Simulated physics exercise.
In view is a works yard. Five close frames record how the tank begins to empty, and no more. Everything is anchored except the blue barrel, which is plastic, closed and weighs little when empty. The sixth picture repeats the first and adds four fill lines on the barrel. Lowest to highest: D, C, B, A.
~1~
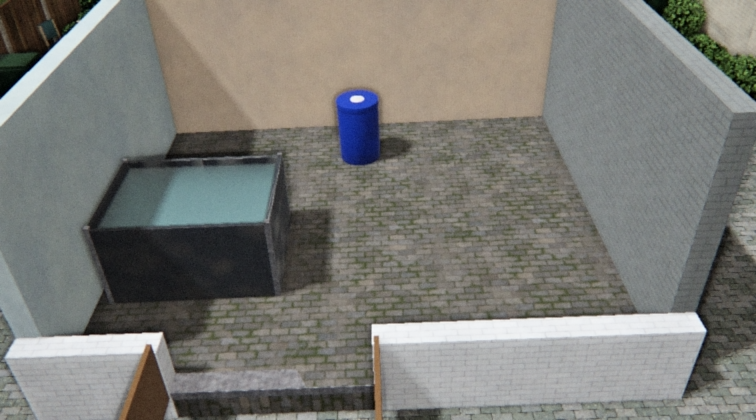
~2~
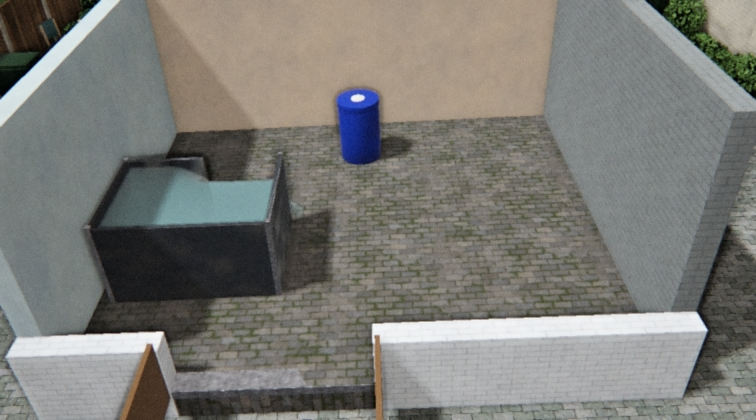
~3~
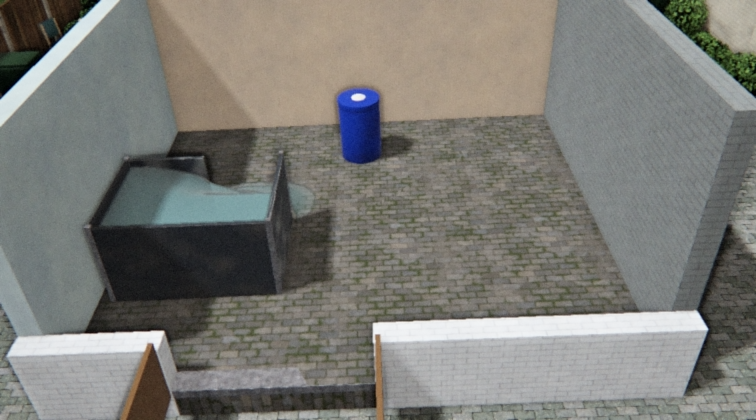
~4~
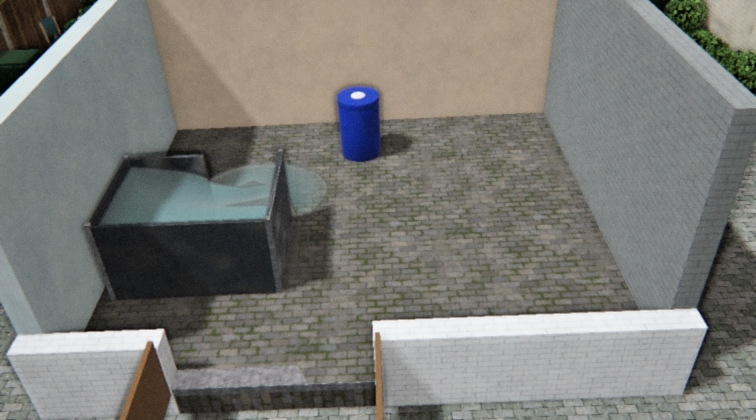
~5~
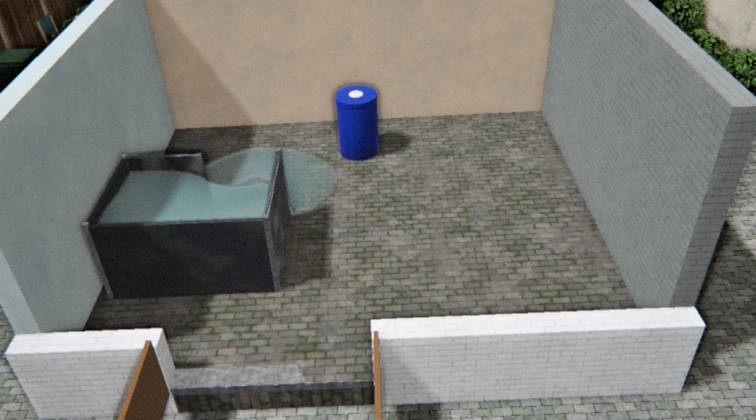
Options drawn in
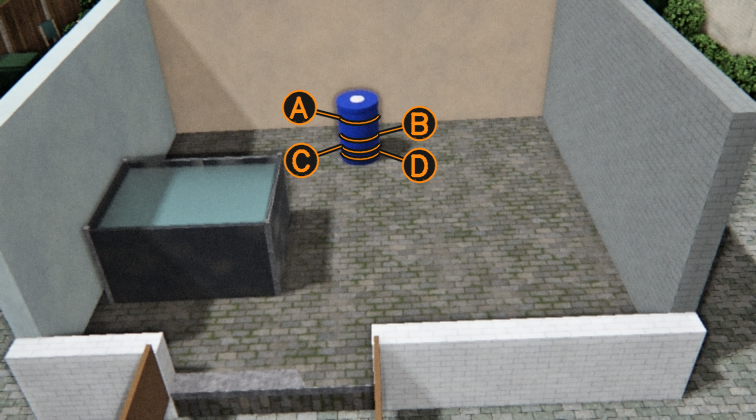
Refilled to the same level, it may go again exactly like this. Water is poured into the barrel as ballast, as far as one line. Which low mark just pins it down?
Use level B.
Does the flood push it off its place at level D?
Yes, that goes wrong.
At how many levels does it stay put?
Two of them.
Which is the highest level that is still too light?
That would be C.
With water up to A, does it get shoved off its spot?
No.
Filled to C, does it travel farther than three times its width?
No.
On the marked copy, A at (358, 123); B at (359, 140); C at (360, 152); D at (360, 159); from the bottom up D, C, B, A.
For level A, it does not move.
For level B, it shifts by a finger or two and stays.
For level C, it is pushed about its own width away.
For level D, it is pushed about 5 times its own width away.
